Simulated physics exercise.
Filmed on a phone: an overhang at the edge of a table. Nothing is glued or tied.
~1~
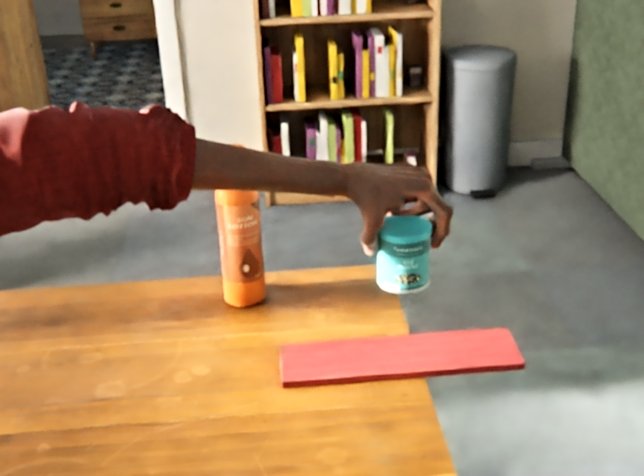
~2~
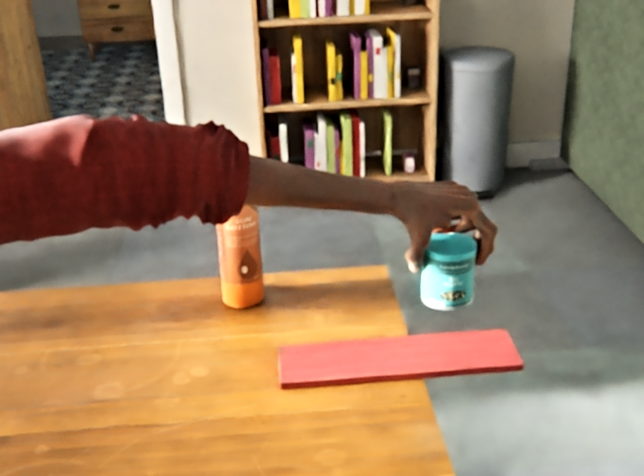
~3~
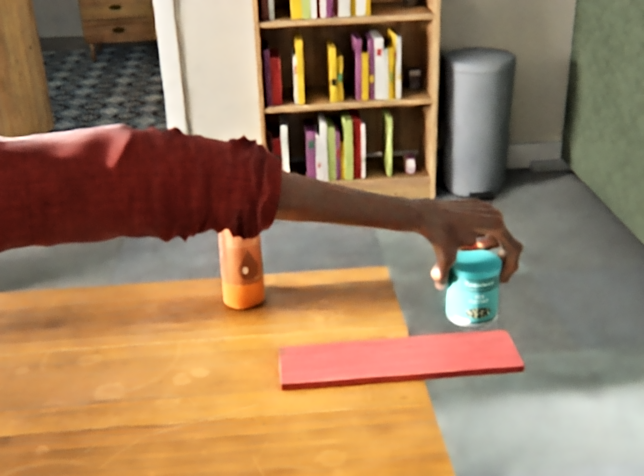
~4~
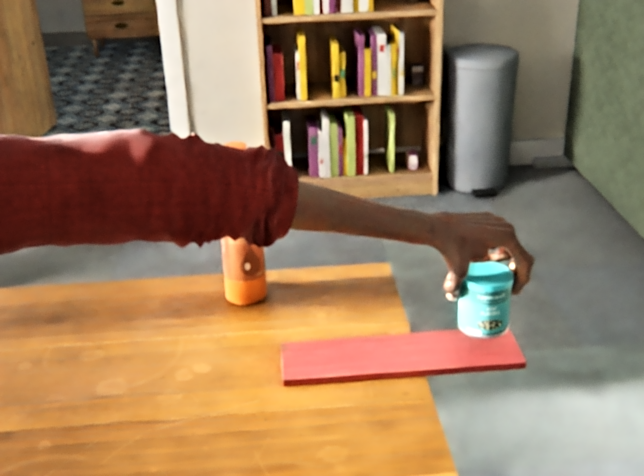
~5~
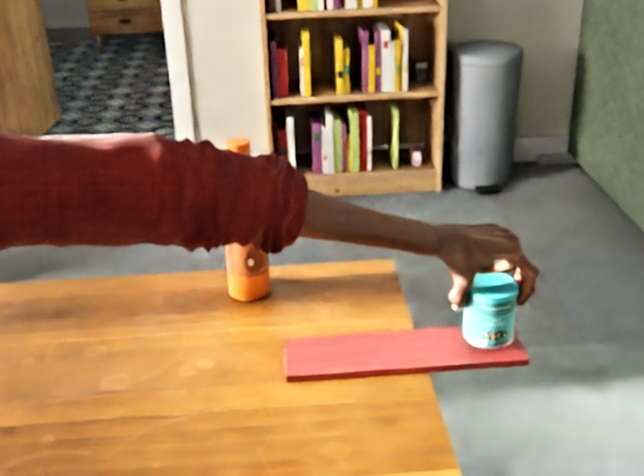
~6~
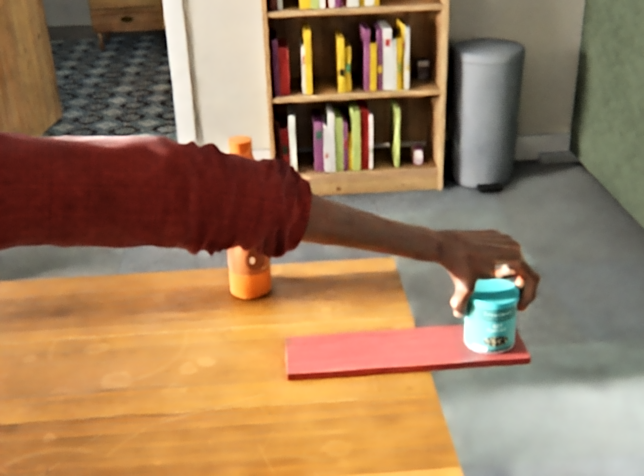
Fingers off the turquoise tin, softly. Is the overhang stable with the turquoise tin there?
In the end the board comes down.
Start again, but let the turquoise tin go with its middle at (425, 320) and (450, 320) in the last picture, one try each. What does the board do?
First, it stays on the table; second, it tips off the edge.
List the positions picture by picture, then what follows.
Coming down; turquoise tin (404, 254); red board (399, 357), in the first picture.
Coming down; turquoise tin (448, 271); red board (398, 358), in the second picture.
Coming down; turquoise tin (473, 288); red board (398, 359), in the third picture.
Coming down; turquoise tin (485, 300); red board (400, 355), in the fourth picture.
Coming down; turquoise tin (490, 310); red board (403, 352), in the fifth picture.
In place under the hand; turquoise tin (491, 316); red board (405, 350), in the sixth picture.
Then, 0.50 s later than the last frame, red board and turquoise tin now down on the floor or falling.
Then, 0.70 s later than the last frame, things are still on the move.
When it is over, down on the floor or falling, red board and turquoise tin; orange bottle as before. The board tips off the edge.
